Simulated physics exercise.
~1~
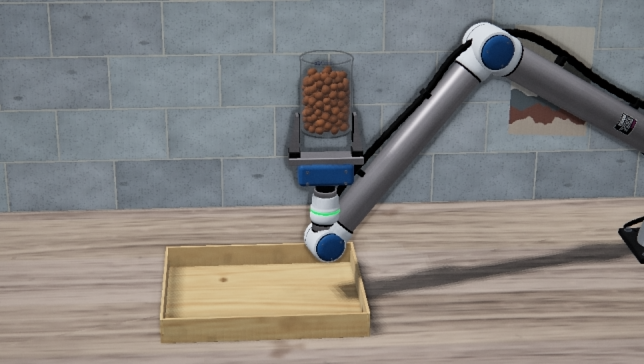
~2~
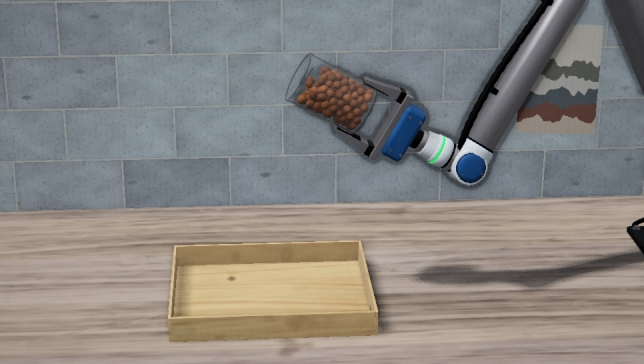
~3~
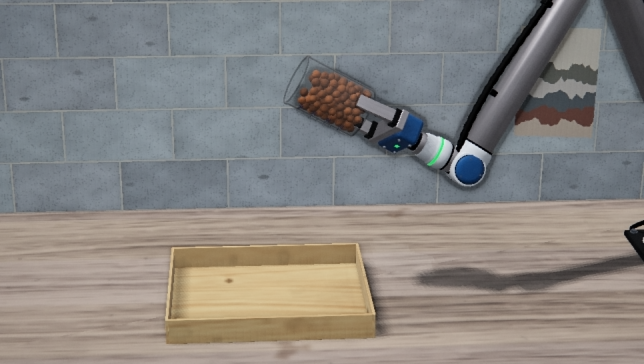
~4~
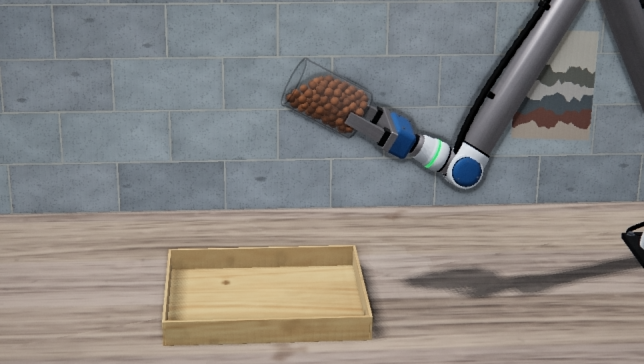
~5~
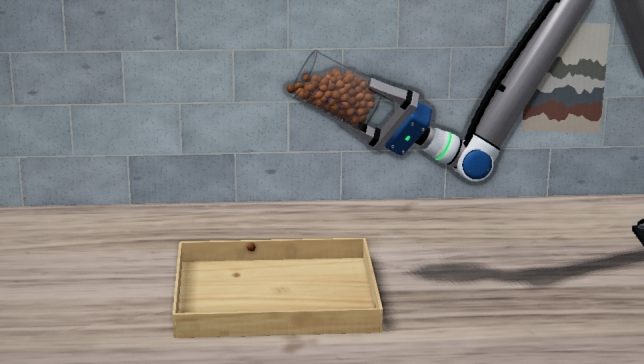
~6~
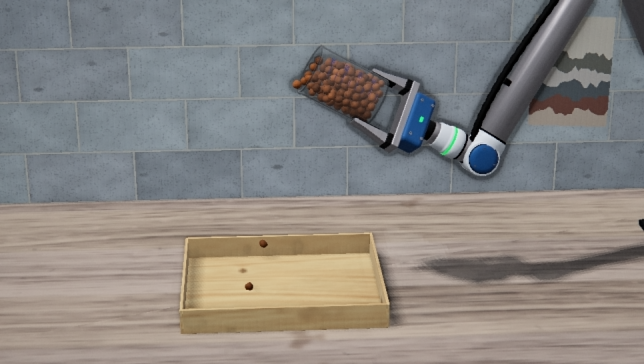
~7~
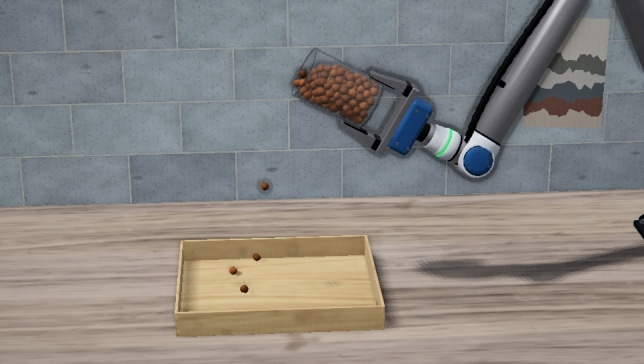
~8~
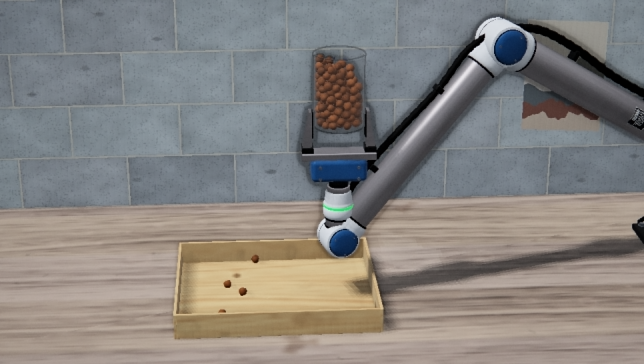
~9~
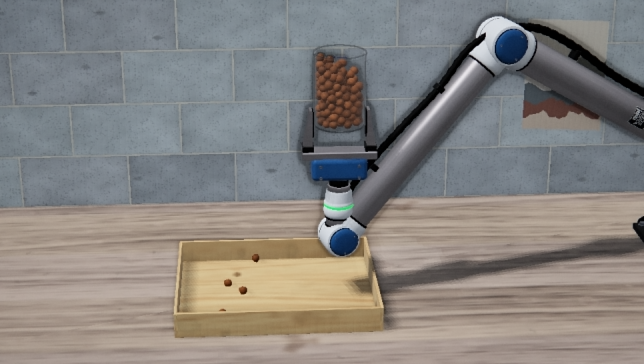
A robot arm tilts a tumbler of hazelnuts, spills four into a tray, and rights it.
